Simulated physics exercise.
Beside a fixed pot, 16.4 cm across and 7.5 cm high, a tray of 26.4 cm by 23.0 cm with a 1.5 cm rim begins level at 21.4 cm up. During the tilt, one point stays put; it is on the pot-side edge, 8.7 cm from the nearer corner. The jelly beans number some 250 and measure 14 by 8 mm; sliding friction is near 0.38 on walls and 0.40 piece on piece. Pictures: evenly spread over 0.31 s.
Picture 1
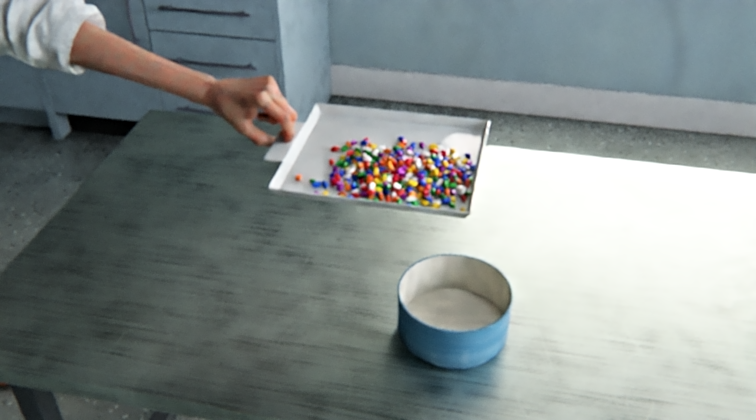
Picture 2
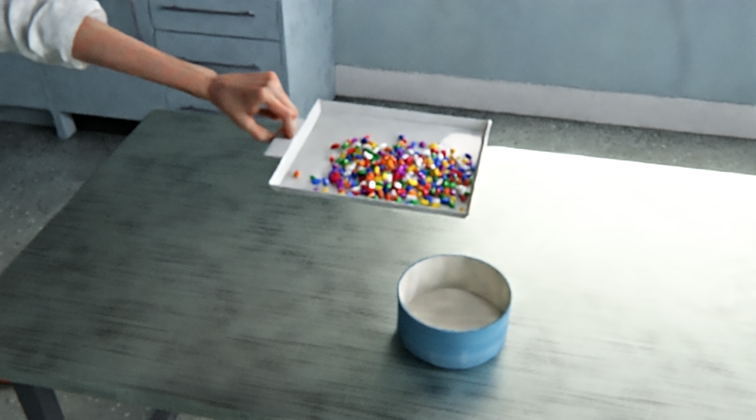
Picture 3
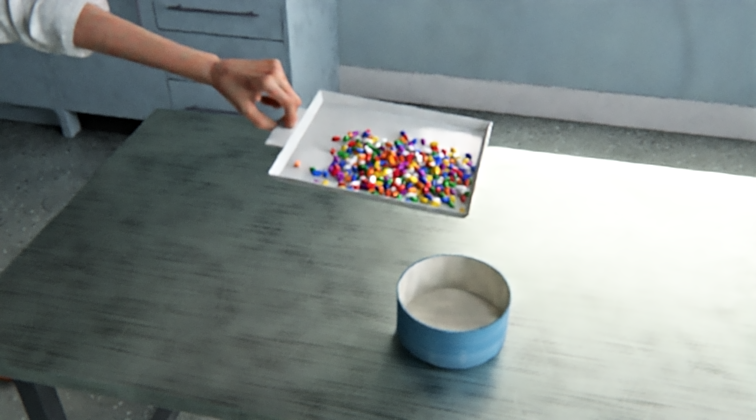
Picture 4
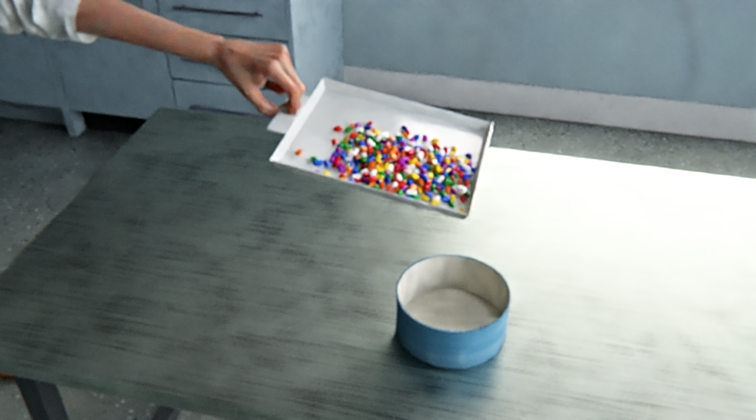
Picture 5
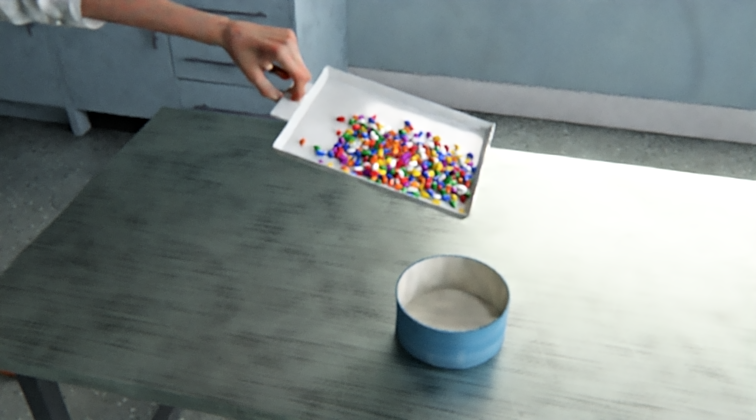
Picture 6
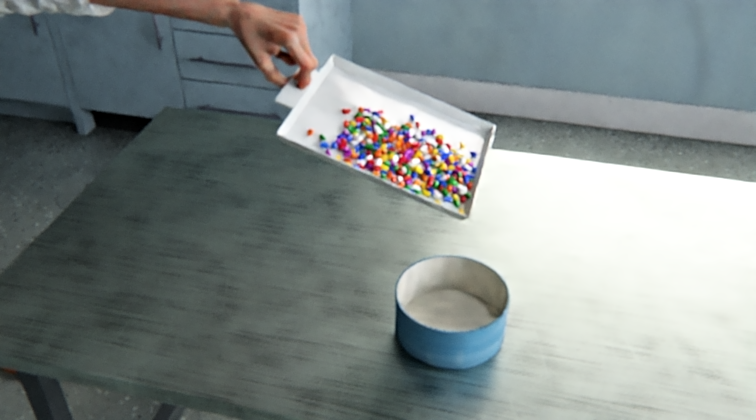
A white tray of multicoloured jelly beans, held at its left end by a hand above a grey table, starts out level near a blue pot. The hand rises, slowly at first, lifting the left end so the tray slants down to the right, while the beans stay spread across it and the pot stays empty.
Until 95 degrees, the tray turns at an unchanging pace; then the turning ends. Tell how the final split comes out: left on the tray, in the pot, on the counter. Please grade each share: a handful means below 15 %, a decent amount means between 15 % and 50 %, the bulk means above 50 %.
Tray: A handful, pot: A decent amount, counter: The bulk.
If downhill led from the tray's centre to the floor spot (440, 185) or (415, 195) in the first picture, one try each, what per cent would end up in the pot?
That would be close to 90 per cent, then close to 90 per cent.
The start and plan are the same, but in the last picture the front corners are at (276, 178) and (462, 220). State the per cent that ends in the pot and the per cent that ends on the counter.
In the pot: 90 per cent; on the counter: 10 per cent.
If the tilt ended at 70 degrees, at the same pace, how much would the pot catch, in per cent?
30 per cent.
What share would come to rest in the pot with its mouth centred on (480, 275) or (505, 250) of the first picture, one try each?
The shares would be near 70 and 70 per cent respectively.
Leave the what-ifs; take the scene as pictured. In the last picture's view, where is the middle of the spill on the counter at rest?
The middle of the spill sits at roughly (532, 286).
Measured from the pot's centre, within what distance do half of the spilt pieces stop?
Close to 20 cm, give or take.
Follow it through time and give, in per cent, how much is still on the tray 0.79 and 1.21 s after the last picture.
First 15, then 0.
Then, 0.48 s after the last picture, tilt 56 degrees; the tray holds 80 %, the pot 0 %.
Then, 0.79 s after the last picture, tilt 79 degrees; the tray holds 15 %, the pot 15 %.
Then, 1.21 s after the last picture, tilt 95 degrees; the tray holds 0 %, the pot 30 %.
In the end, tray 0 %, pot 30 %, counter 70 %.
